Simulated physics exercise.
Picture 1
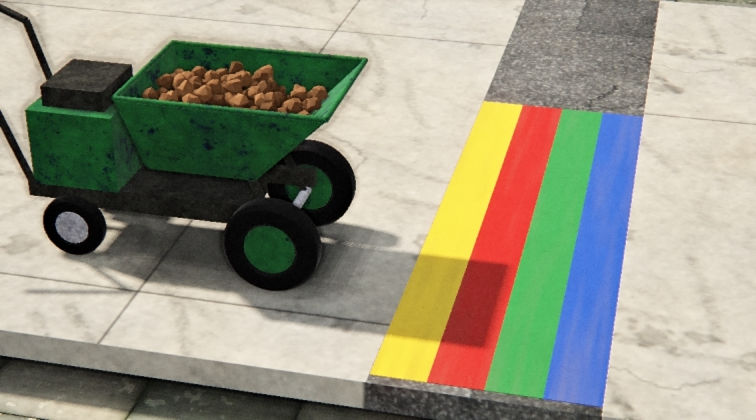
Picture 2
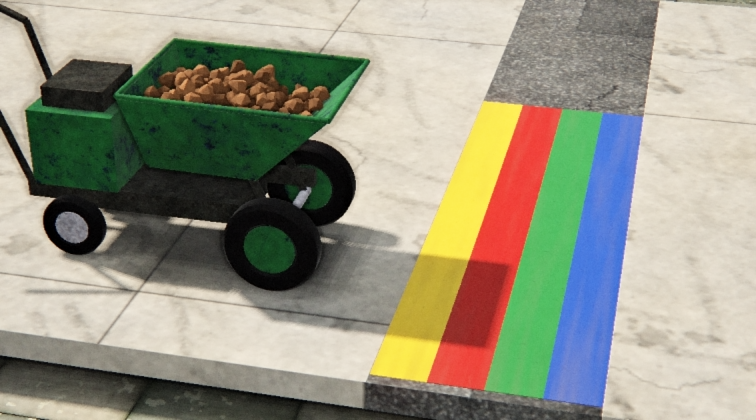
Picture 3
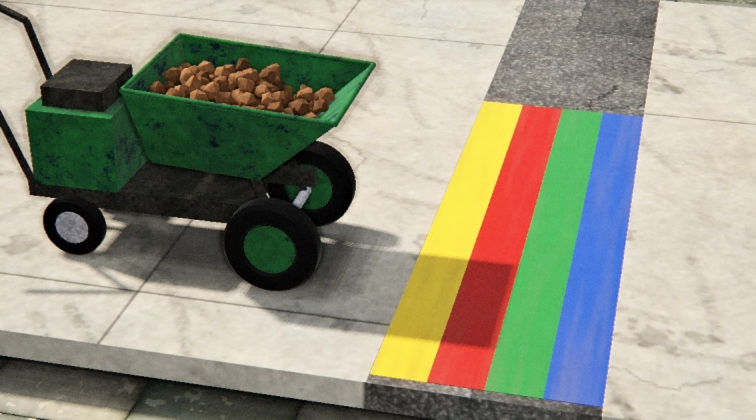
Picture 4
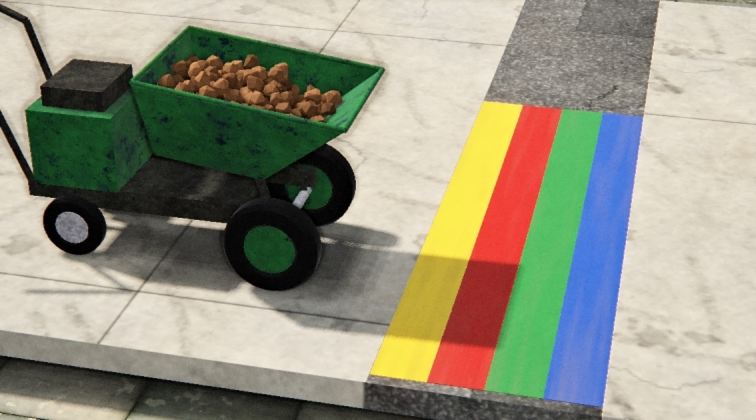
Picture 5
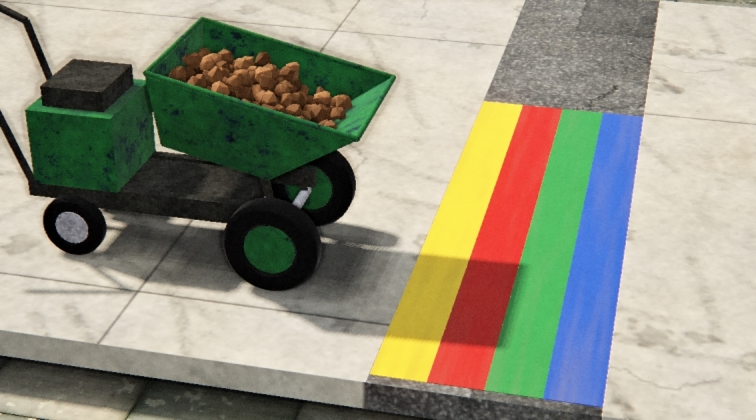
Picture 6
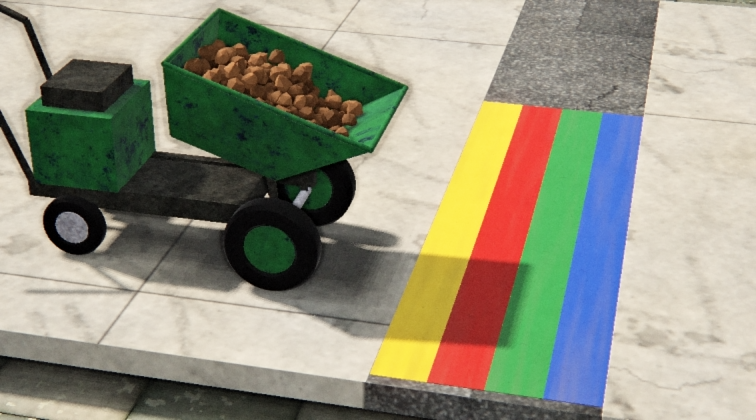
Green skip of a motor barrow loaded with brown clay clods tilting forward beside a yellow, red, green and blue striped pad.
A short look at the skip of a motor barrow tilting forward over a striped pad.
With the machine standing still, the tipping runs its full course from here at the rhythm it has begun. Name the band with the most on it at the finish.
The red one.
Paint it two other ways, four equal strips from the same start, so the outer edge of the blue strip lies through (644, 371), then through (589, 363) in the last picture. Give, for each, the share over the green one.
The first gives around 20 %, the second around 20 %.
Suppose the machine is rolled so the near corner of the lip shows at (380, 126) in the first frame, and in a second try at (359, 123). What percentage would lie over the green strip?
Roughly 30 and 30 %.
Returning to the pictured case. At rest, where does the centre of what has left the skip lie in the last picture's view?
Near (505, 273), more or less.
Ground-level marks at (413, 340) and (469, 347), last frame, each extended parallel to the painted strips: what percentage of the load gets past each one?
Close to 70 per cent, then close to 50 per cent.
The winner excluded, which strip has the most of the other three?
Second: The green strip.
Shortly afterwards, skip tipped steeply; the whole lot in the skip.
Next, skip tipped right over; near two thirds in the skip; a little over the yellow strip; near a quarter over the red strip; a little over the green strip; only a few over the blue strip; only a few falling.
Some moments later, skip tipped right over; near a quarter in the skip; a little over the yellow strip; near a third over the red strip; near a quarter over the green strip; a little over the blue strip; a little off the paint.
In the end, skip tipped right over; near a quarter in the skip; a little over the yellow strip; near a third over the red strip; near a quarter over the green strip; a little over the blue strip; a little off the paint.
